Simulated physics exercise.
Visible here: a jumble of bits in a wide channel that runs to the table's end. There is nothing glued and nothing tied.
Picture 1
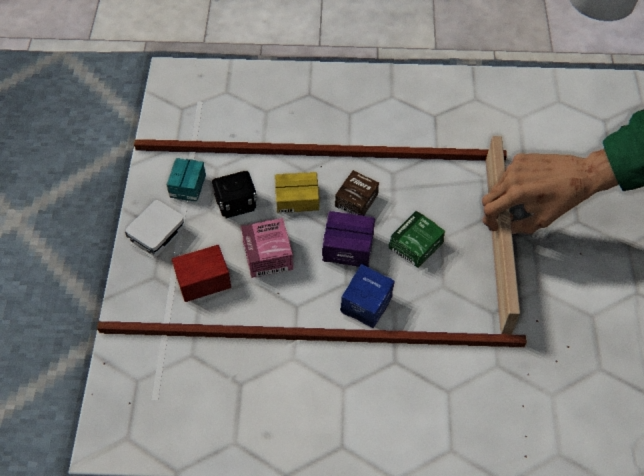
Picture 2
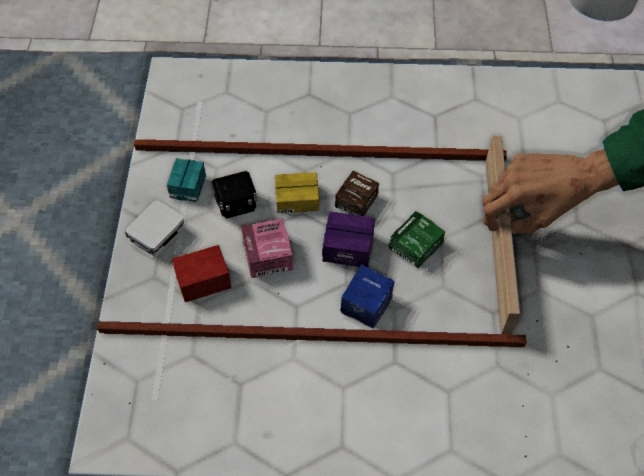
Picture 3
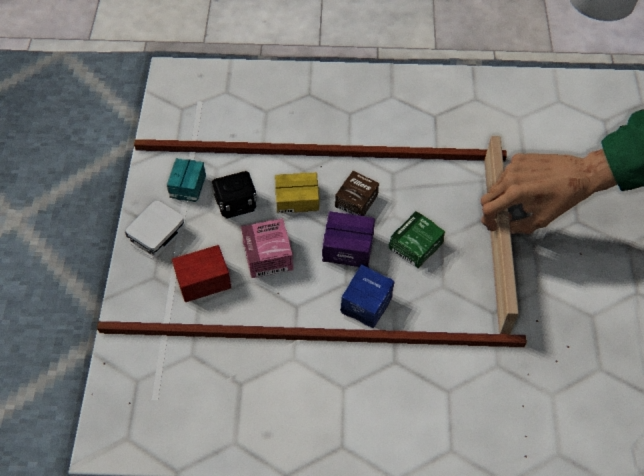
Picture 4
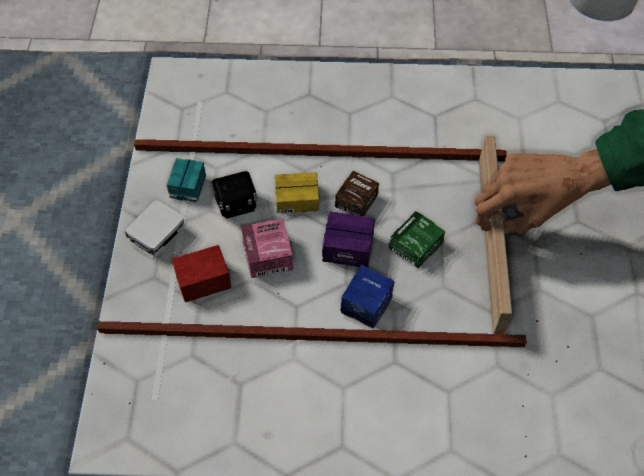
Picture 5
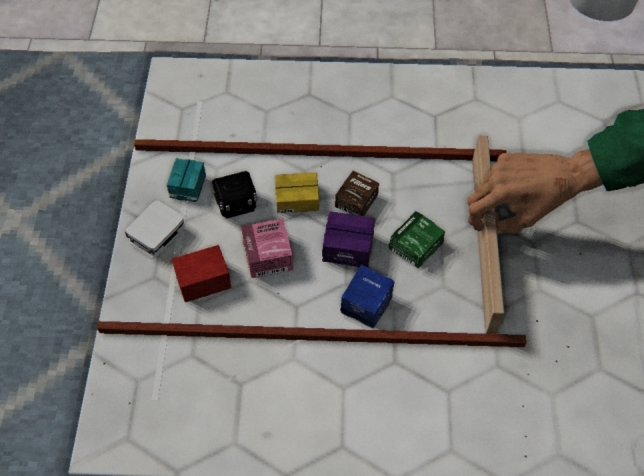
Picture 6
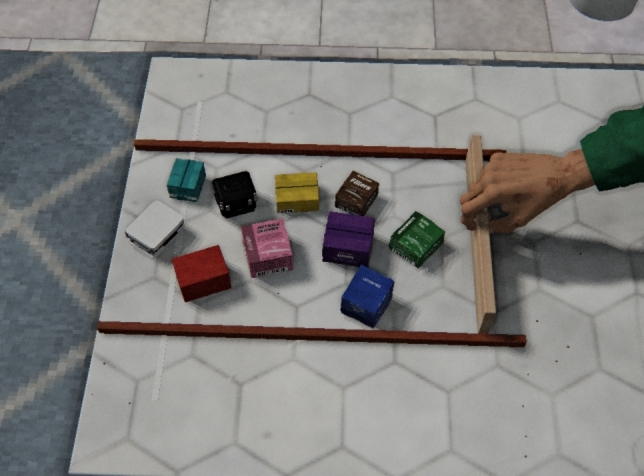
Hand in a green sleeve sliding a wooden board slightly left between two rails, the small coloured boxes beside it staying still.
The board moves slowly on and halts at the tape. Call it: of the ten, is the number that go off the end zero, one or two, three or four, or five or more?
Three or four go off.
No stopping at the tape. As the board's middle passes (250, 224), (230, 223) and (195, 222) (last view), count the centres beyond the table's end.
Respectively, 1, 1 and 4.
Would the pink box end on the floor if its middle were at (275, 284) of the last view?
Outcome - pink box: On.
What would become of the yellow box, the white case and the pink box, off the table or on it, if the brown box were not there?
Yellow box: Still there; white case: Over the edge; pink box: Over the edge.
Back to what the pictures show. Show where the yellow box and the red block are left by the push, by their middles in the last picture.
Listed in order, first is (132, 187) and the other is (115, 272).
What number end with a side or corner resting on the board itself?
3 are in contact with it.
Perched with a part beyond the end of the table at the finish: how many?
The total here is 3.
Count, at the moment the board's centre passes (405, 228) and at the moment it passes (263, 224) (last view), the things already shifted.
At the first place 2, at the second 10.
Soon after, none off yet; white case at rest near (157, 230); turquoise box at rest near (187, 180); red block moving near (194, 275).
In the end, the number that fall off is three or four; gone, pink box, black case, turquoise box and white case.
